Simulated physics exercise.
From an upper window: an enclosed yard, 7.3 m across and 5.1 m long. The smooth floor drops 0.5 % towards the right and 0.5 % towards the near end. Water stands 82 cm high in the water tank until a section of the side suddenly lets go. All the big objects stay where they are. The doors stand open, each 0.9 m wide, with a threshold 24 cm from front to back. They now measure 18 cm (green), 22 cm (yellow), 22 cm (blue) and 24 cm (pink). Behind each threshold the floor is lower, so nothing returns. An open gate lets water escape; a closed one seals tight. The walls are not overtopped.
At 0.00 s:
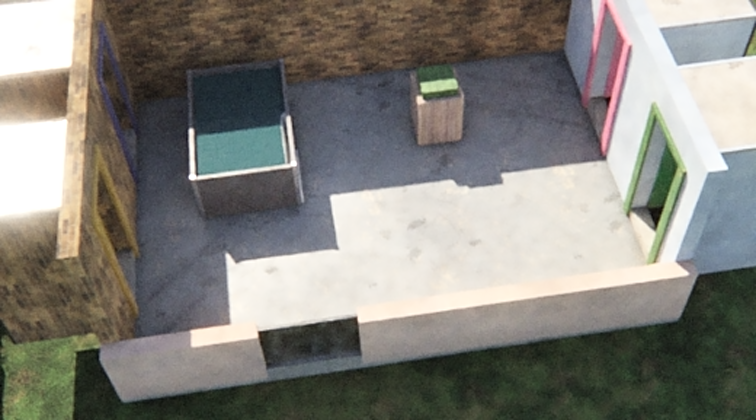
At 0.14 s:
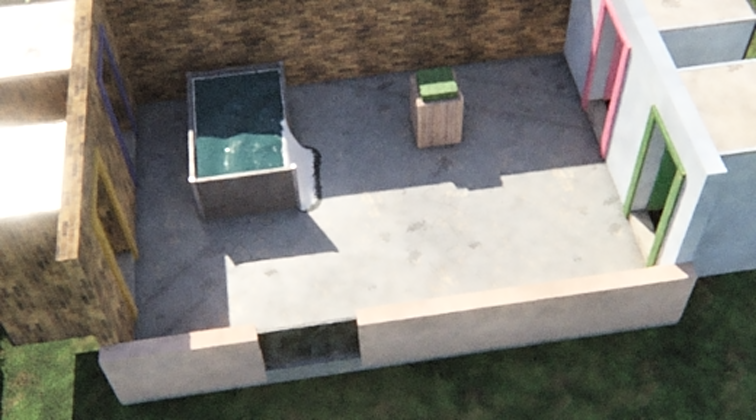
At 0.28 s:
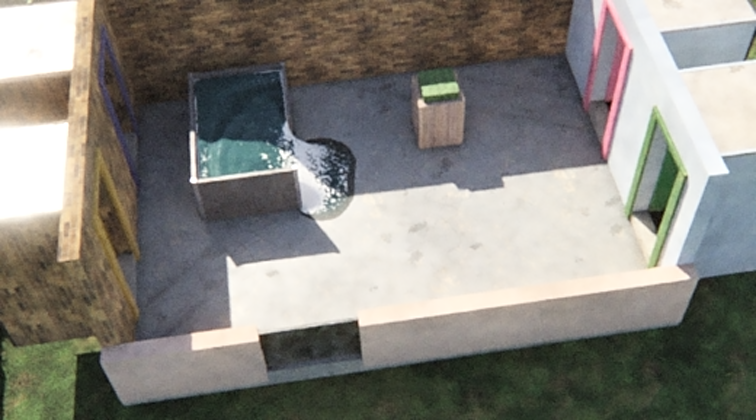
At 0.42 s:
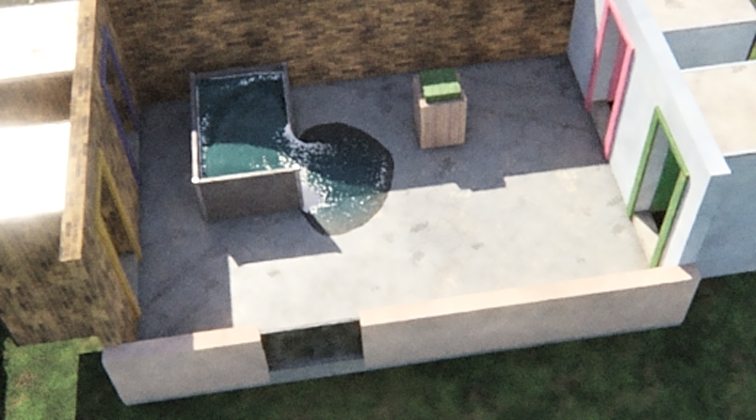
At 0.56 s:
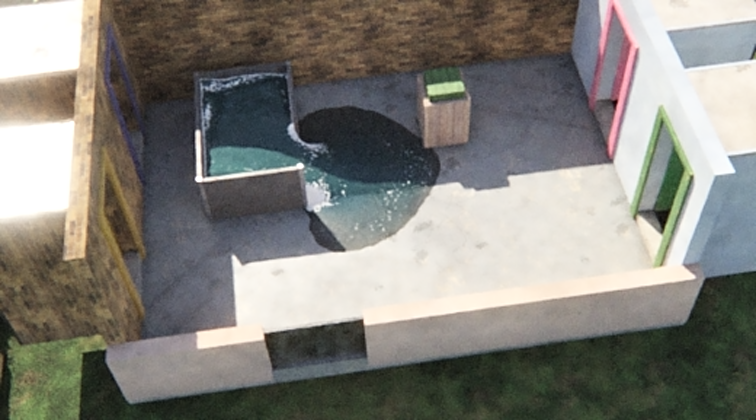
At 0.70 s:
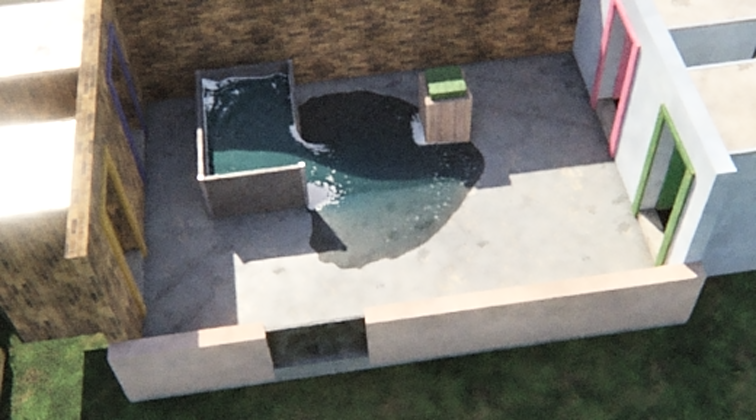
A walled yard with a smooth grey floor lies below a high viewpoint, a brick wall along its back and a low pale wall in front. A dark tank of green water stands at left, a wooden box with a green top right of centre, pink and green doorways at right. Water pours from the tank's right side and spreads rightward in a widening, rounded sheet, reaching around the box's base, as the view shifts very slightly.
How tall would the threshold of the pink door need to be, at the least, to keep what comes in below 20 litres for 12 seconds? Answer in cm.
Close to 16 cm is just enough.
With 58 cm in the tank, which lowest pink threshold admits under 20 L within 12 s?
Some 9.5 cm.
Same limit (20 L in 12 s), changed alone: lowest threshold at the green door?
About 21 cm at green.
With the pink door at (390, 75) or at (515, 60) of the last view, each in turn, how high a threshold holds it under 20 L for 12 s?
Roughly 14.5 and 9.0 cm.
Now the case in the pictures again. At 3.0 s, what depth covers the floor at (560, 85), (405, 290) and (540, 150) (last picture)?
About 9, 1 and 4 cm.
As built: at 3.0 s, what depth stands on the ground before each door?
Depths in cm: Green 25, yellow 0, blue 0, pink 15.
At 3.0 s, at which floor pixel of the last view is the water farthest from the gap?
At about (663, 299).
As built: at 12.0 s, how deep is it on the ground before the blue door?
About 7.5 cm.
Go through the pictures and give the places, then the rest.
The first frame shows still water, 82 cm deep, in the water tank at (240, 120); the pink door at (604, 83) is dry.
In the second frame, the gap is at (292, 167), the front 0.4 m out at (316, 157); the back of the water tank holds 82 cm.
In the third frame, the front is at (350, 168), 0.9 m from the gap at (294, 168); 1.1 m2 of floor is wet, 78 cm left at the back.
In the fourth frame, water pours out at (296, 169) and has run 1.4 m, to (388, 173); about 10 cm deep outside, 73 cm at the back.
In the fifth frame, the front is at (434, 169), 2.1 m from the gap at (300, 168); 4.2 m2 of floor is wet, 69 cm left at the back.
In the sixth frame, water pours out at (301, 167) and has run 2.7 m, to (478, 165); about 6 cm deep outside, 67 cm at the back; the pink door at (613, 84), 4.9 m from the gap, is still 2.1 m from the nearest water.
After 1.4 s water covers 40 % of the floor, deepest (41 cm) near (309, 184); 12 cm at the pink door, 0 litres in over its 24 cm threshold.
After 3.0 s water covers 65 % of the floor, deepest (36 cm) near (663, 299); 15 cm at the pink door, 1 litre in over its 24 cm threshold.
After 12.0 s water covers 100 % of the floor, deepest (10 cm) near (210, 339); 9 cm at the pink door, 1 litre in over its 24 cm threshold.
At the pink door as built, the water arrived by 1.3 s and peaked near 20 cm at 2.0 s.
Run again over the same 12 s with other heights there, 48 litres in over 12.5 cm, 6 litres over 20 cm. The limit of 20 litres is kept from about 16 cm up.
